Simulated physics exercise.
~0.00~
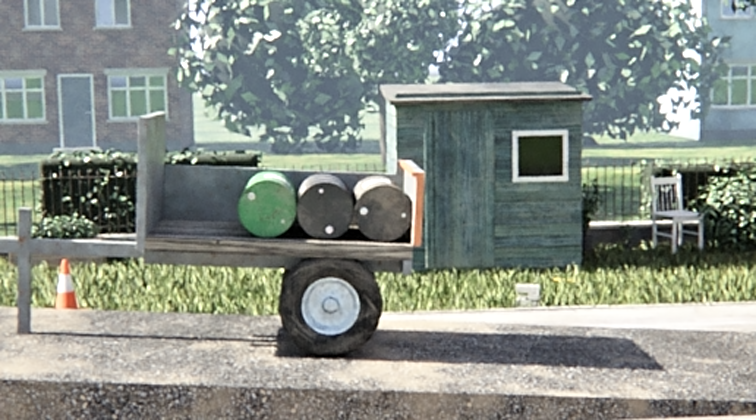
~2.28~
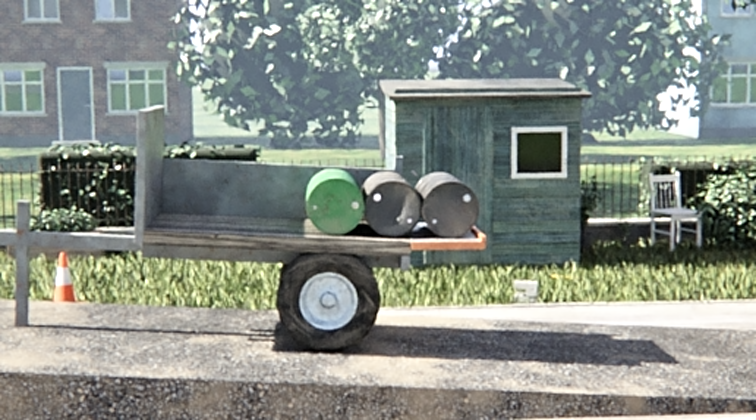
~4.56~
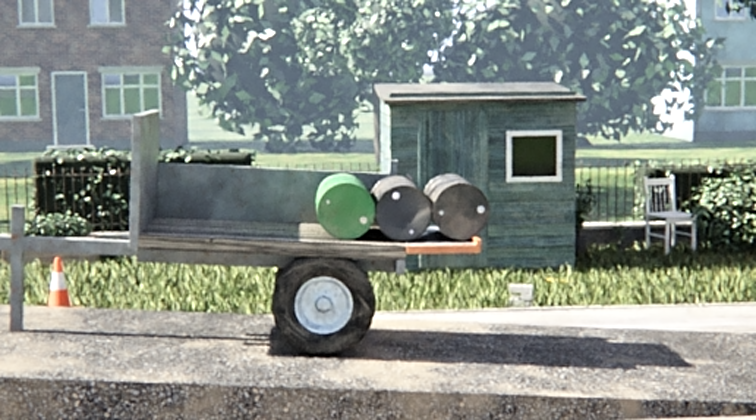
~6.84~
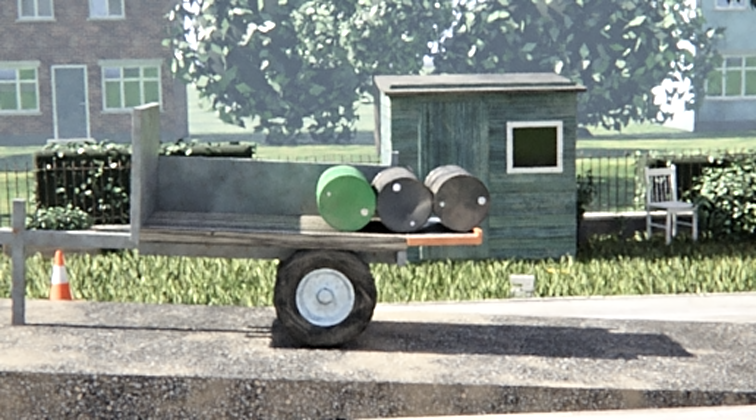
On a trailer, the tailgate drops and three drums roll right, stopping before its lip.
